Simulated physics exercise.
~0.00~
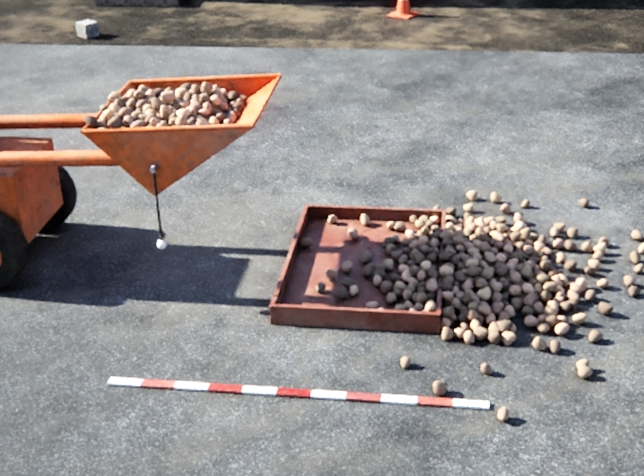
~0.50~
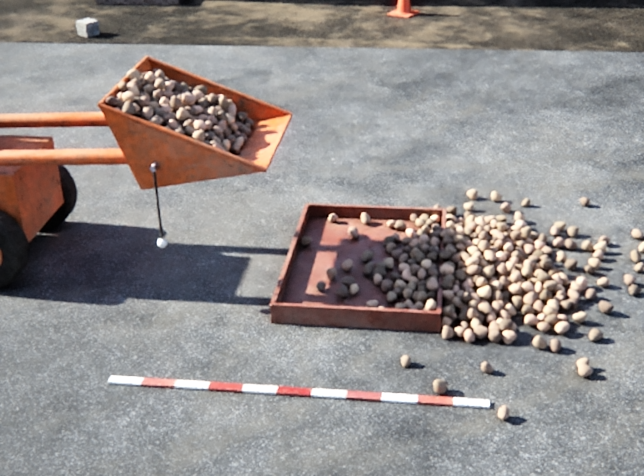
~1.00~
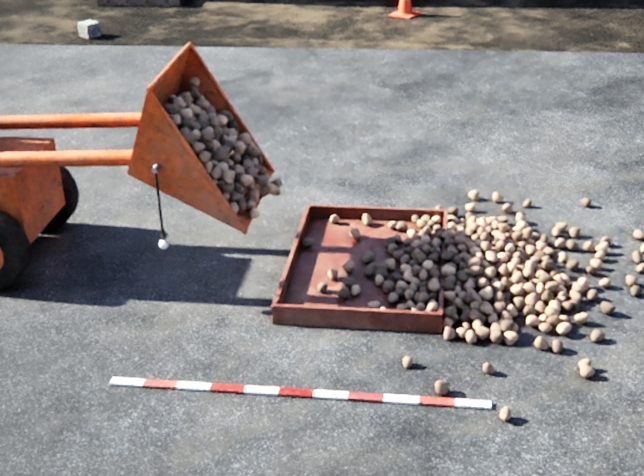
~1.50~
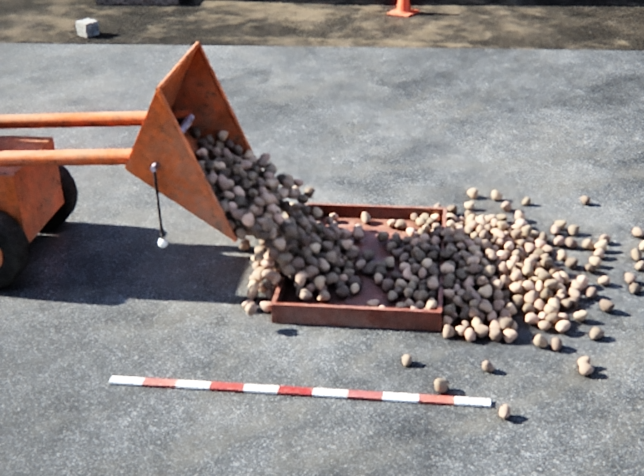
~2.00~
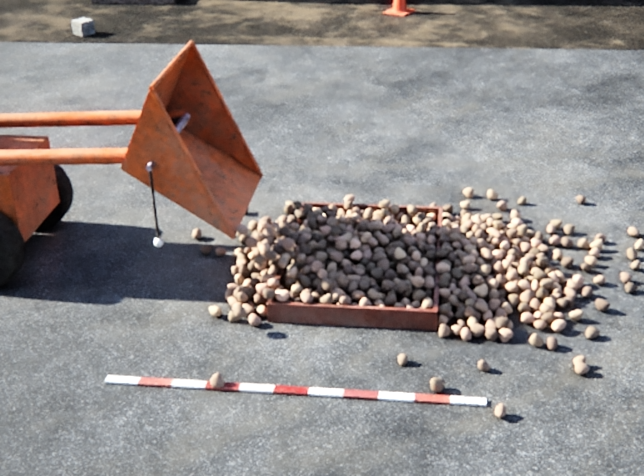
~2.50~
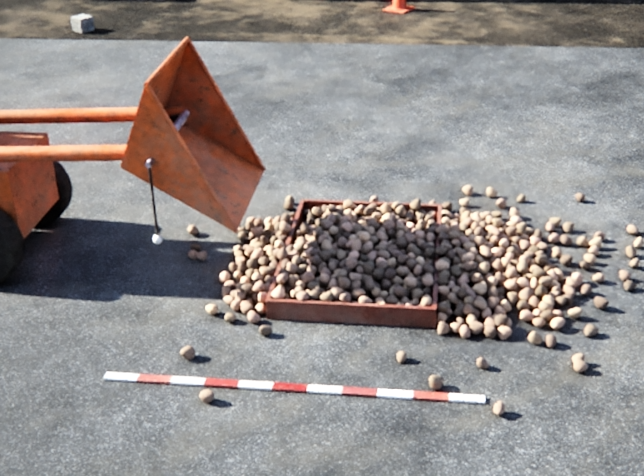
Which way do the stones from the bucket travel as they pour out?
They move to the right as they slide down out of the bucket, and most of them land in the bin.
